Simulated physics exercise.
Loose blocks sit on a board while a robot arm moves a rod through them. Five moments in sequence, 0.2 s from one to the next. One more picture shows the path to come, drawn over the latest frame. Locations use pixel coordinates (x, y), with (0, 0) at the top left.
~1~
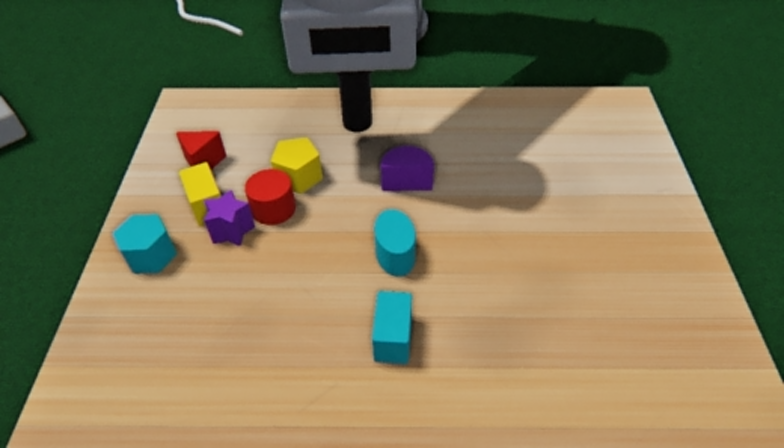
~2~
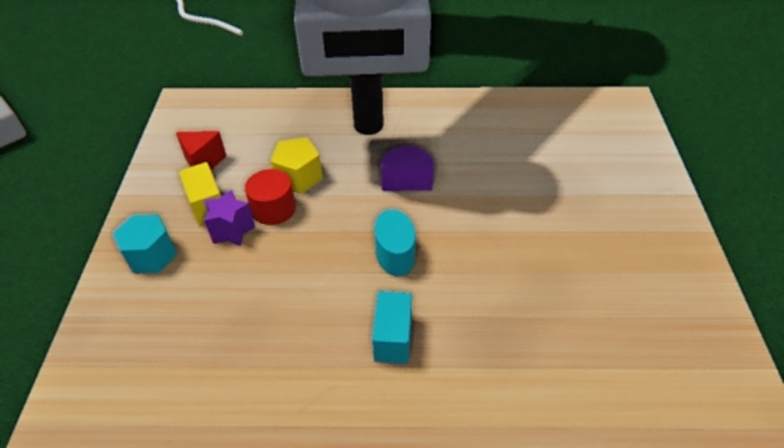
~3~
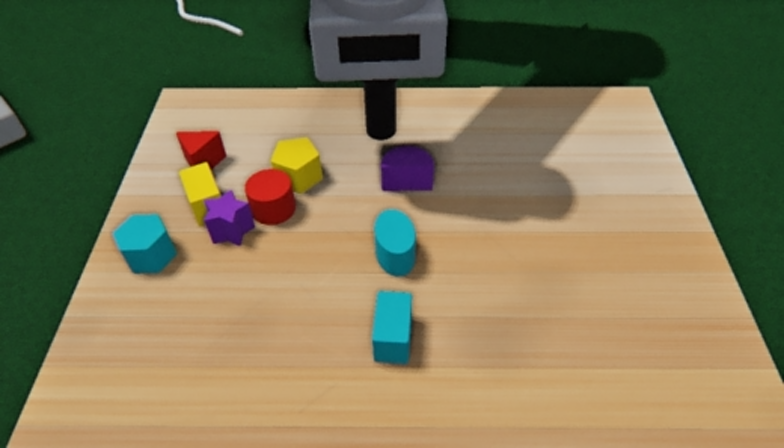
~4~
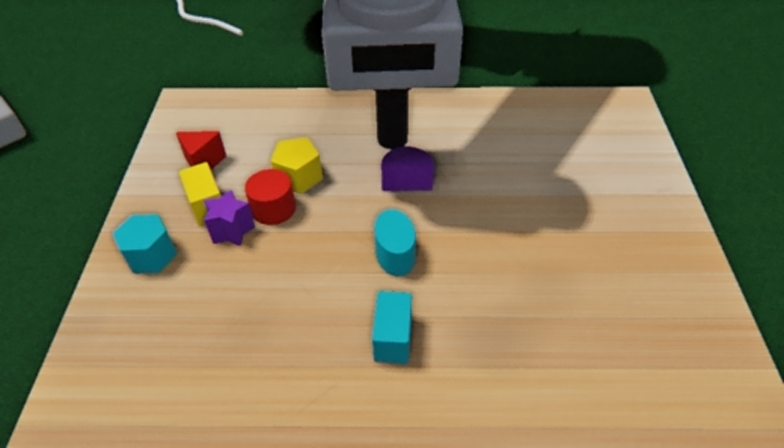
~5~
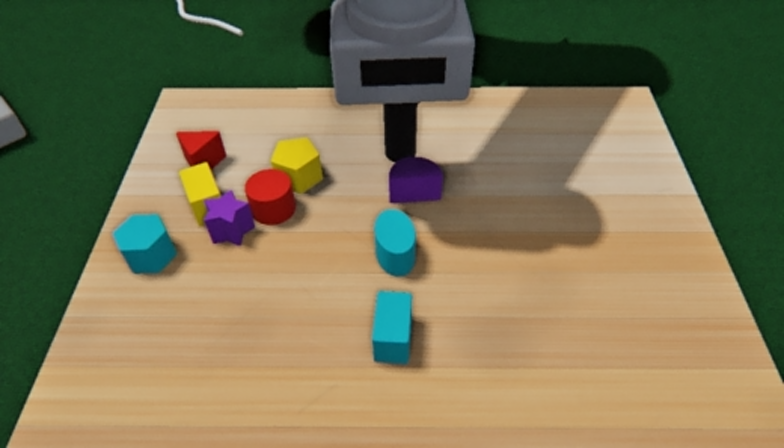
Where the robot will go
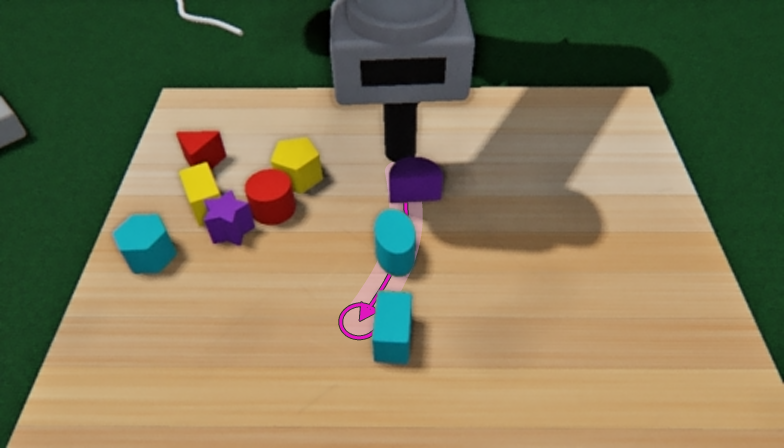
A gray robot arm with a black rod reaches over the far edge of a light wooden board on a green surface, seen from above at a steady angle. Red, yellow, purple and turquoise blocks cluster at left, while a purple half-round block, a turquoise elliptical block and a turquoise rectangle line up near the middle. The rod slides right and nearer, then nudges the half-round block slightly nearer and right.
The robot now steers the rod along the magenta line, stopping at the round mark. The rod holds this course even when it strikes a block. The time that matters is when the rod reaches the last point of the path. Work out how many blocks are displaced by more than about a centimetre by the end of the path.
I'd say three or more blocks get shifted by more than about 1 cm.
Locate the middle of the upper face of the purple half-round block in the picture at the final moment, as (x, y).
Roughly at (442, 209).
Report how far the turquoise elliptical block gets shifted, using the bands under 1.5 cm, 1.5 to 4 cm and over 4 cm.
Shift: Over 4 cm.
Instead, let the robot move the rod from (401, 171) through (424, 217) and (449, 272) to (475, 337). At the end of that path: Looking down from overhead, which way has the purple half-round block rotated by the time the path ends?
The twist is anticlockwise.
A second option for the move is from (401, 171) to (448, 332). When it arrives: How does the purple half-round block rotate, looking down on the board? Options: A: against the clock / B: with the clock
I choose A.
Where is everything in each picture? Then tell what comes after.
Tip of the rod (358, 123), middles of tops, turquoise rectangle (393, 315), turquoise elliptical block (395, 230), purple half-round block (407, 157), in the first frame.
Rod (369, 126), nothing pushed, in the second frame.
Rod (381, 131), nothing pushed, in the third frame.
Rod (393, 140), nothing pushed, in the fourth frame.
Rod (401, 153), turquoise rectangle (393, 315), turquoise elliptical block (395, 230), purple half-round block (415, 168), in the fifth frame.
The line goes from (401, 171) via (406, 216) and (393, 267), ending at (360, 321).
What follows on the original path. One third of the way, rod (406, 199); purple half-round block (439, 205), turned 75° anticlockwise.
Two thirds of the way, rod (393, 250); turquoise rectangle (392, 334); turquoise elliptical block (381, 281); purple half-round block (442, 209), turned 90° anticlockwise.
At the end, rod (358, 304); turquoise rectangle (405, 386), turned 40° anticlockwise; turquoise elliptical block (361, 340), turned 35° anticlockwise; purple half-round block (442, 209), turned 90° anticlockwise.
